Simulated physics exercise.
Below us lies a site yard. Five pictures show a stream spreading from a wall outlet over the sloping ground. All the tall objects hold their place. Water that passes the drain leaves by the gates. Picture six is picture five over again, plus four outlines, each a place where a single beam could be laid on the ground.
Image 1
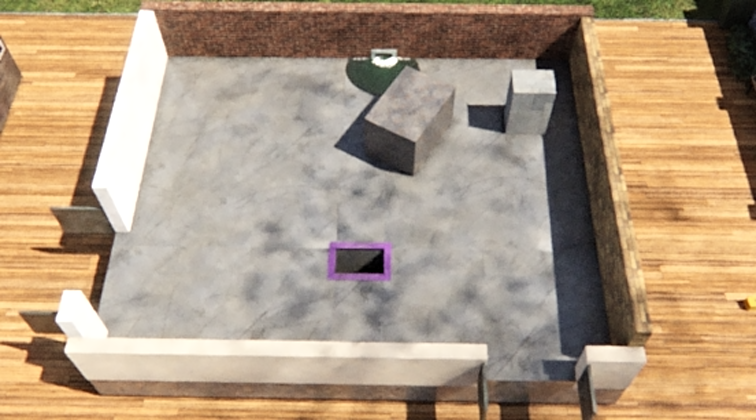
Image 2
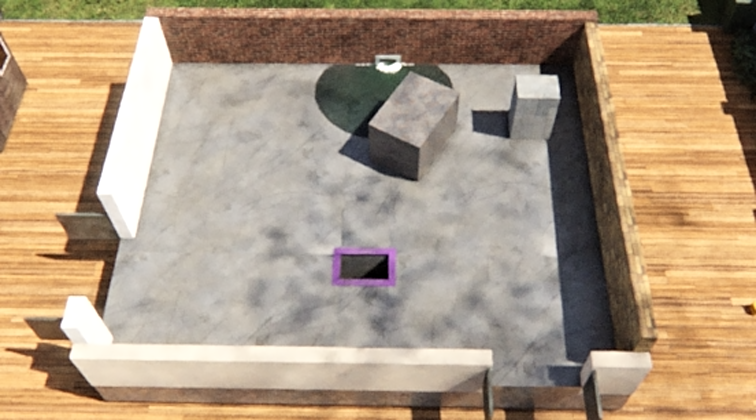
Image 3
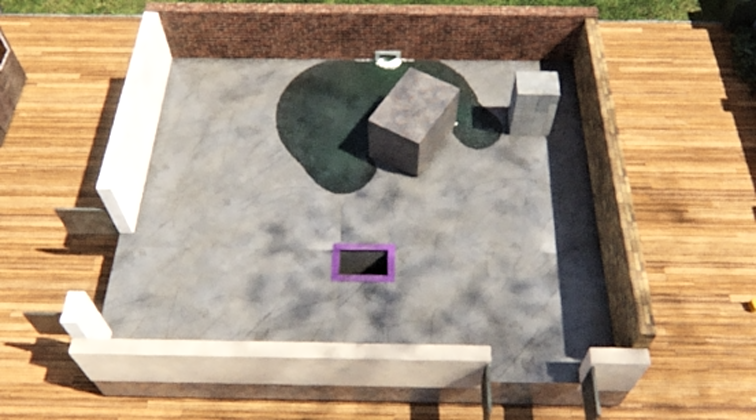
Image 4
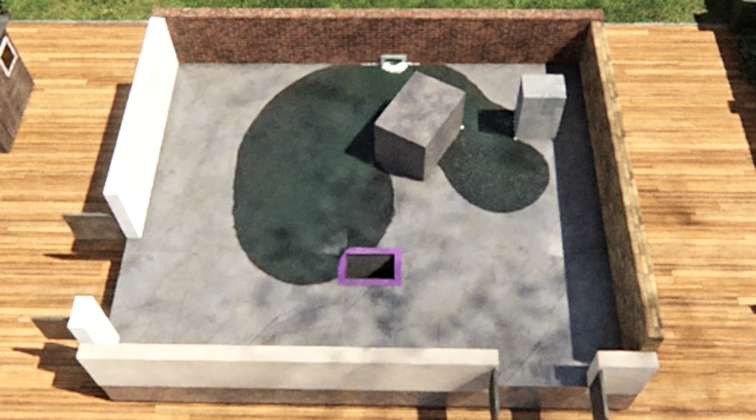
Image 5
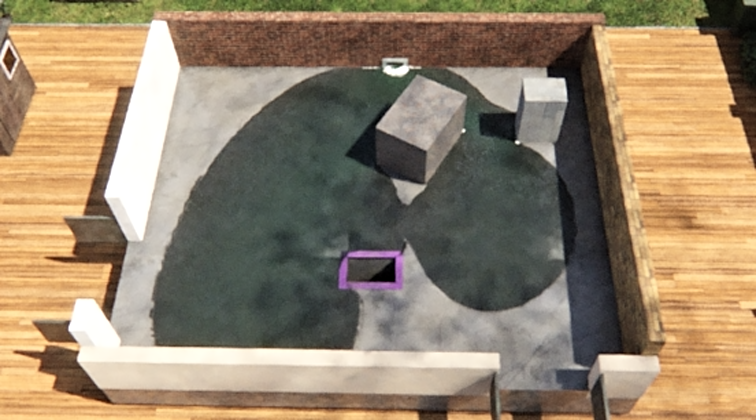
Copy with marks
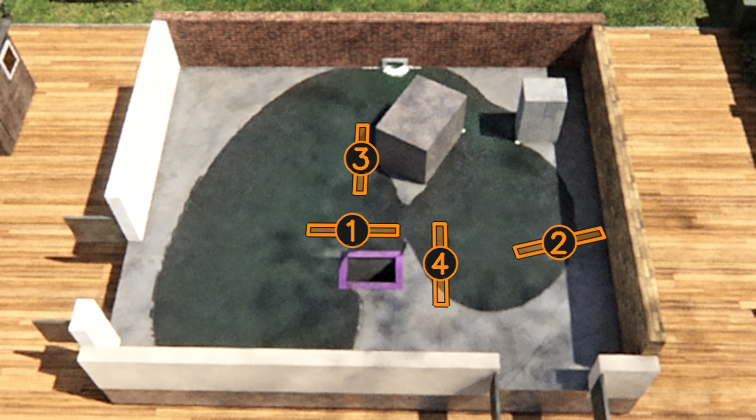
A walled site yard with a grey floor, set amid wooden decking, is seen from high above. A white wall stands left, brick walls behind and right, a pale low wall in front, two grey blocks toward the back right, and a purple-edged drain near the centre. Dark green water spreads from the back wall around the larger block, leftward and forward, reaching the drain, while the view shifts slightly.
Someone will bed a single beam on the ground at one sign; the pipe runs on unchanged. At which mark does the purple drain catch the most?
3.
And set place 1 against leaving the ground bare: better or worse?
It is worse.
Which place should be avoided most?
The answer is 1.
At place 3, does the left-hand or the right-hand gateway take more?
More leaves on the left.
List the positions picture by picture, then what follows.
Outfall at (384, 55); purple drain at (360, 261); open gate at (119, 280); open gate at (528, 367); 2 % of the ground under water, visible out to (356, 84); purple drain still dry, in the first picture.
In the second picture, 7 % of the ground under water, visible out to (346, 127); purple drain still dry.
In the third picture, 15 % of the ground under water, visible out to (317, 179); purple drain still dry.
In the fourth picture, 30 % of the ground under water, visible out to (262, 266); purple drain still dry.
In the fifth picture, 51 % of the ground under water, visible out to (175, 322); purple drain taking water.
In orange, 1 from (308, 229) to (397, 230); 2 from (516, 252) to (602, 232); 3 from (359, 193) to (362, 125); 4 from (441, 304) to (439, 223).
If 1 is chosen, about 3 % of the stream goes into the purple drain, about 93 % out by the gates.
If 2 is chosen, about 12 % of the stream goes into the purple drain, about 84 % out by the gates.
If 3 is chosen, about 17 % of the stream goes into the purple drain, about 78 % out by the gates.
If 4 is chosen, about 11 % of the stream goes into the purple drain, about 84 % out by the gates.
